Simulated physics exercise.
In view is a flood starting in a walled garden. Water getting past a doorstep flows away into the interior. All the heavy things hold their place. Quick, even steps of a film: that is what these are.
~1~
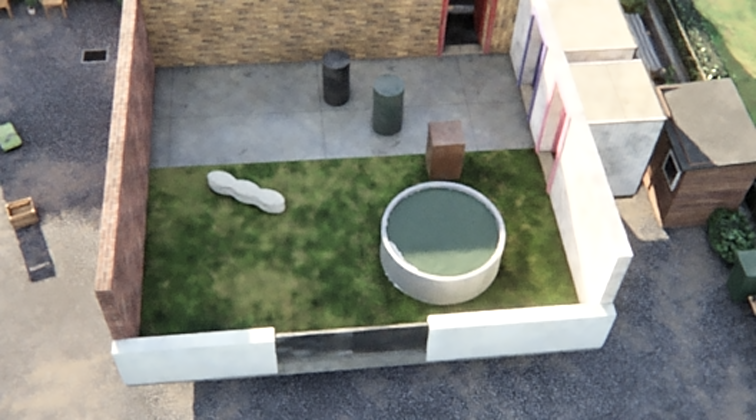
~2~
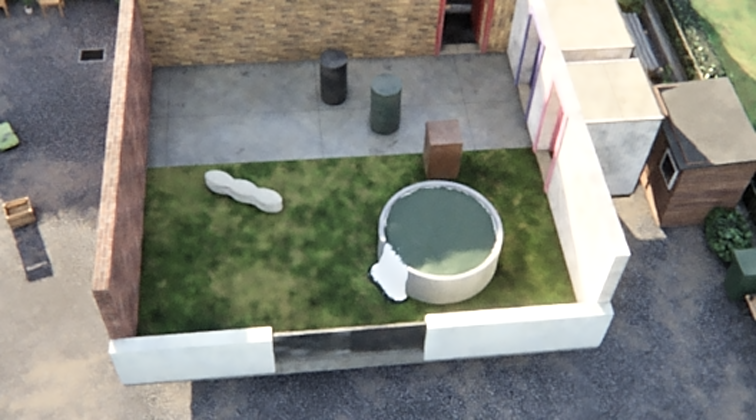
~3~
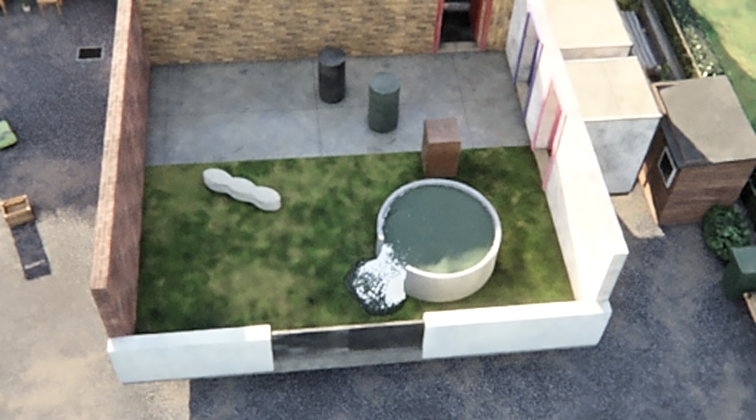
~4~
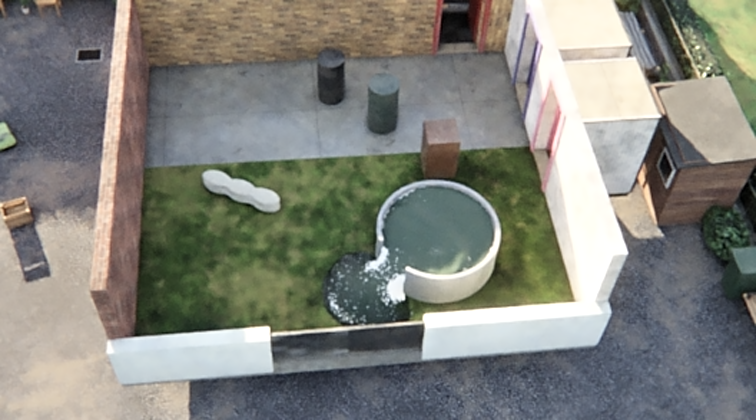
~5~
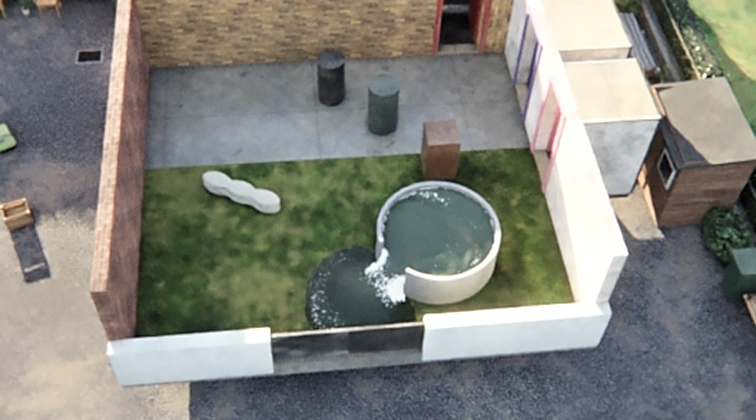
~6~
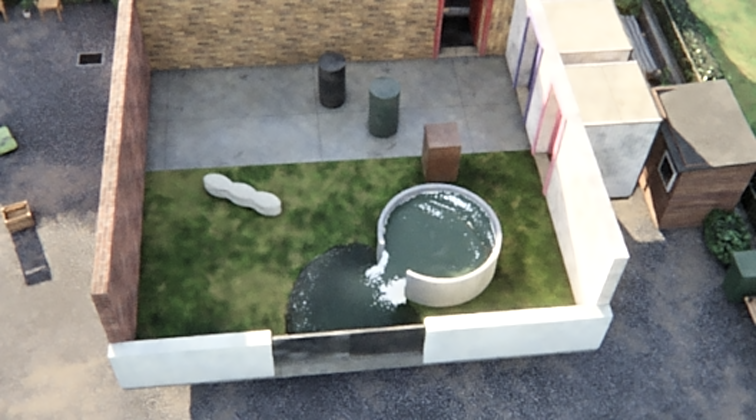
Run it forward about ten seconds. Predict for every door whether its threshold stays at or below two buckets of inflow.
In the end the red door keeps it to two buckets; the pink door keeps it to two buckets; the blue door keeps it to two buckets.
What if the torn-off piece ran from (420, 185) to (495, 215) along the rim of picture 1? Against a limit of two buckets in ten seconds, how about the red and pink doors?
In brief, the red door exceeds the mark and the pink door exceeds the mark.
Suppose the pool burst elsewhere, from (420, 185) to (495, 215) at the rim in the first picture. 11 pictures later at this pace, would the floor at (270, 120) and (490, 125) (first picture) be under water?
The first spot is spared, the second swamped.
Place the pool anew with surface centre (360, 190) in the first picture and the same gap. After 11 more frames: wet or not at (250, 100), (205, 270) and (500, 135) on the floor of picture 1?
One after the other: Not flooded, flooded, not flooded.
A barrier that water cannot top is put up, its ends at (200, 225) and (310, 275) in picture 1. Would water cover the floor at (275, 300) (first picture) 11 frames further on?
At that spot: Submerged.
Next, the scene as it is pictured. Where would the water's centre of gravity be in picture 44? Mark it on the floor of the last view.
The water's centre sits above (318, 272).
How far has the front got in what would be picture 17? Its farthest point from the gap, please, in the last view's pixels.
The wet point farthest out is around (135, 364).
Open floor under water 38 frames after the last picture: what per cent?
Roughly 45 percent, I reckon.
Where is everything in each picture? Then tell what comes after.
Still water in the pool at (443, 232), in the first frame.
The front is at (403, 298), out from the gap at (394, 271), in the second frame.
Water pours out at (392, 271) and has run to (372, 310), in the third frame.
Water pours out at (391, 272) and has run to (337, 317), in the fourth frame.
The front is at a hidden place, out from the gap at (391, 273), in the fifth frame.
The front is at a hidden place, out from the gap at (392, 275), in the sixth frame.
A moment on, water covers 10 % of the floor; the red door not reached, the pink door not reached, the blue door not reached.
Next, water covers 20 % of the floor; the red door not reached, the pink door not reached, the blue door not reached.
Then, water covers 30 % of the floor; the red door not reached, the pink door not reached, the blue door not reached.
Later, water covers 45 % of the floor; the red door not reached, the pink door not reached, the blue door not reached.
In the end, water covers 70 % of the floor; the red door not reached, the pink door not reached, the blue door not reached.
